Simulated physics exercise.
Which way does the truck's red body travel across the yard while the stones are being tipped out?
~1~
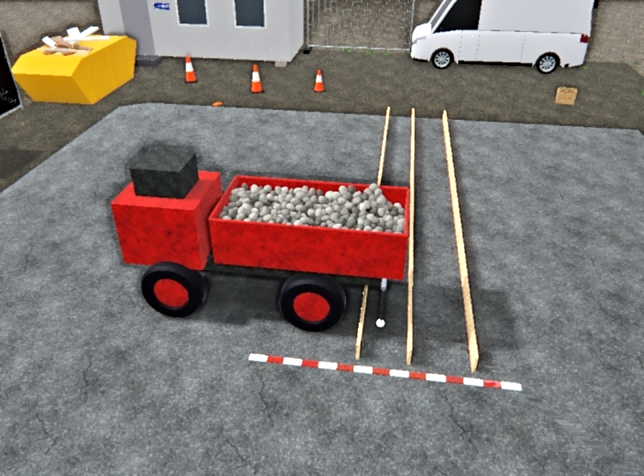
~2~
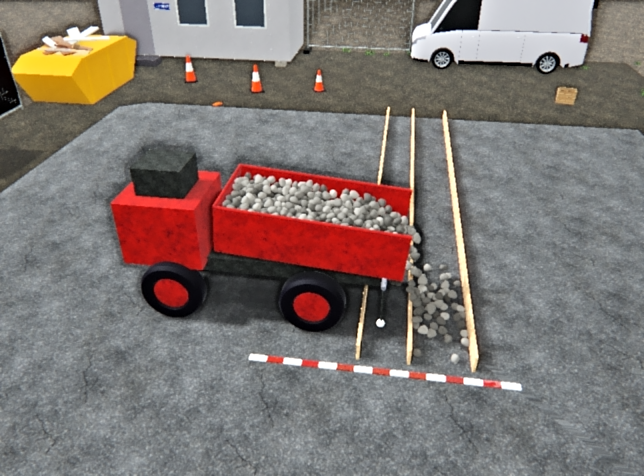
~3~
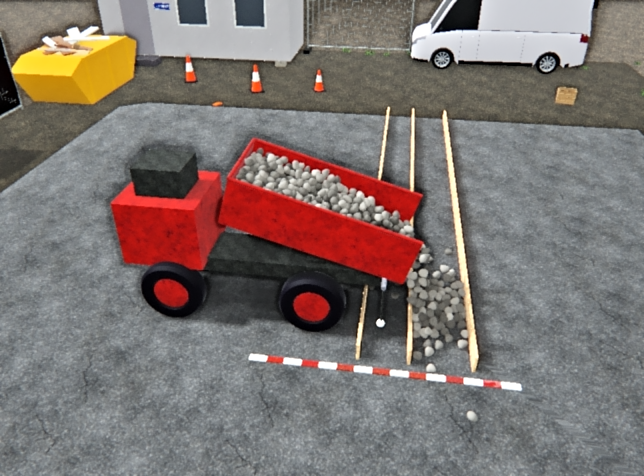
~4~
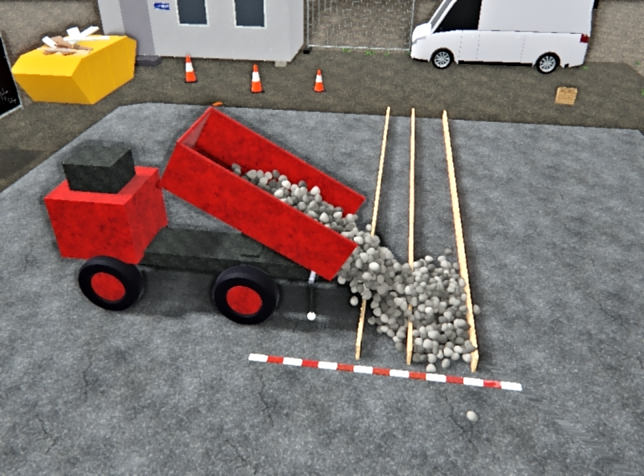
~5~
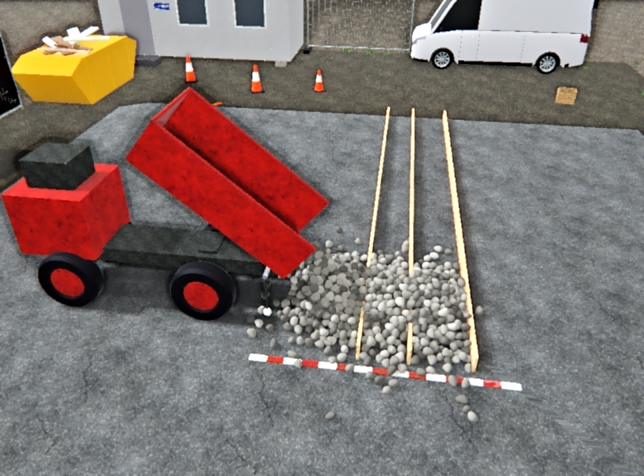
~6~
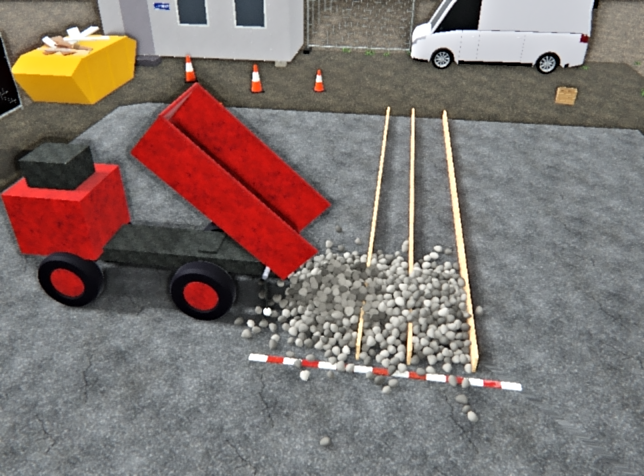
It travels to the left, away from the spot where the first stones land.
